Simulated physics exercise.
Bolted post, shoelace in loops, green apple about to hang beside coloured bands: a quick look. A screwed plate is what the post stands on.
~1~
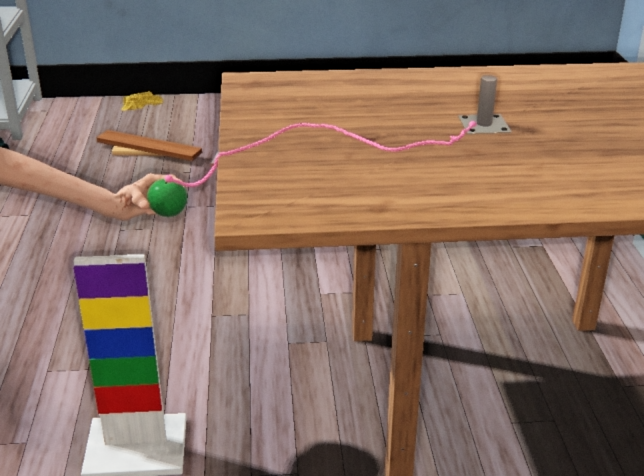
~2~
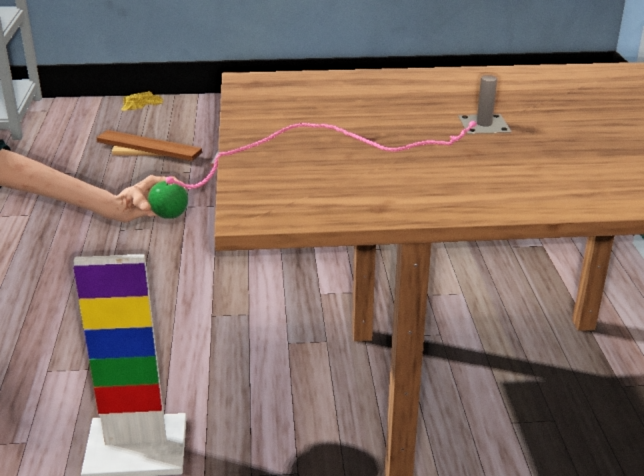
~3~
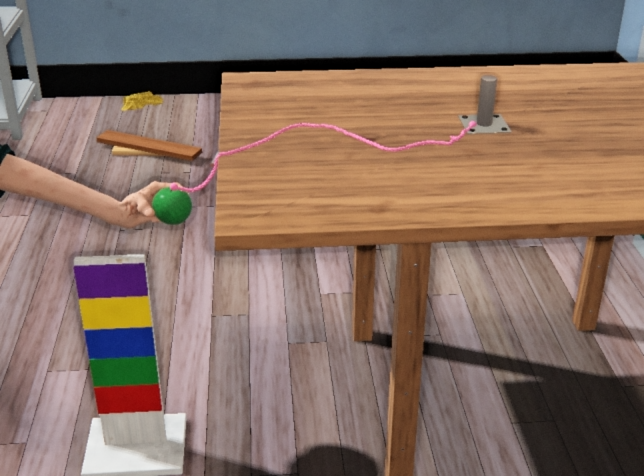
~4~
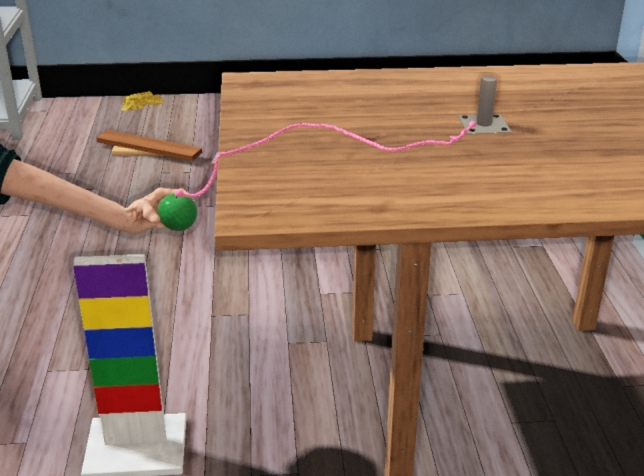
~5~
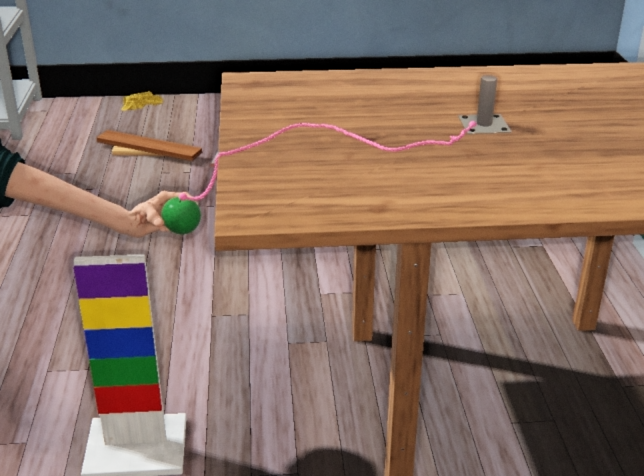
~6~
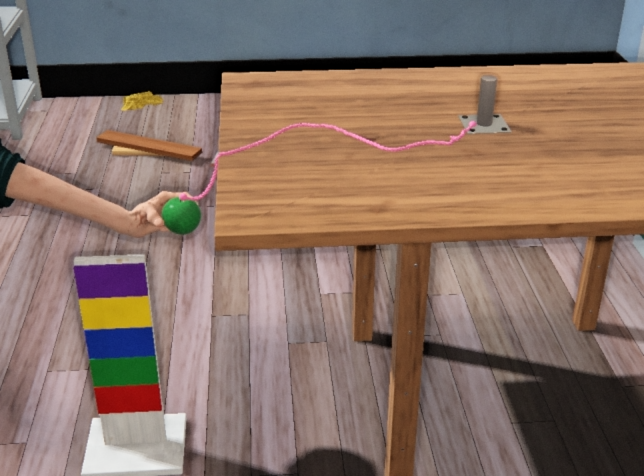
A hand reaching in from the left moves a green ball-like object slightly down and to the right beside a wooden table's near left corner, then keeps it nearly still. A pink cord runs in loose curves from it across the tabletop to a gray post on a screwed plate. The steady, slightly raised view shows a blue-walled room with plank flooring and a stand banded purple, yellow, blue, green and red at lower left.
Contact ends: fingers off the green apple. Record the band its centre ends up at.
Centre ends at yellow.
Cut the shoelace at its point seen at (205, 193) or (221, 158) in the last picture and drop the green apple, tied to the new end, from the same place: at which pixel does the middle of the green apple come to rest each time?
Try one: (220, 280); try two: (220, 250).
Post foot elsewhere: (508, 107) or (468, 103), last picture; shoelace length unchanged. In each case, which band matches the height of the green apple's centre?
The first case gives purple, the second gives yellow.
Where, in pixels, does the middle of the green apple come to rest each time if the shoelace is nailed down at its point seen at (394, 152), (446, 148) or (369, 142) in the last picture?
Roughly (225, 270), (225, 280) and (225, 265), in that order.
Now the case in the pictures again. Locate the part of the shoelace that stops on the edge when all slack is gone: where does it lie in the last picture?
(284, 130), approximately.
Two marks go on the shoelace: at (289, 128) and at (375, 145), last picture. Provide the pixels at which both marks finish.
The first at (223, 152), the second at (331, 139).
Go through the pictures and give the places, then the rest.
In the first frame, green apple (167, 198); purple (111, 283); yellow (116, 314); blue (120, 344); green (124, 373); red (128, 400).
In the second frame, green apple (168, 199); shoelace through (460, 137) (409, 147) (347, 134) (289, 128) (234, 152).
In the third frame, green apple (172, 206).
In the fourth frame, green apple (177, 212); shoelace through (460, 137) (409, 147) (347, 134) (289, 128) (234, 152).
In the fifth frame, green apple (181, 215).
In the sixth frame, green apple (181, 216); shoelace through (460, 137) (409, 147) (347, 134) (289, 128) (234, 152).
Soon after, apple near (205, 299); level with yellow.
After that, apple near (246, 295); level with yellow.
In the end, apple near (225, 304); level with yellow. Its middle rests at the yellow band.
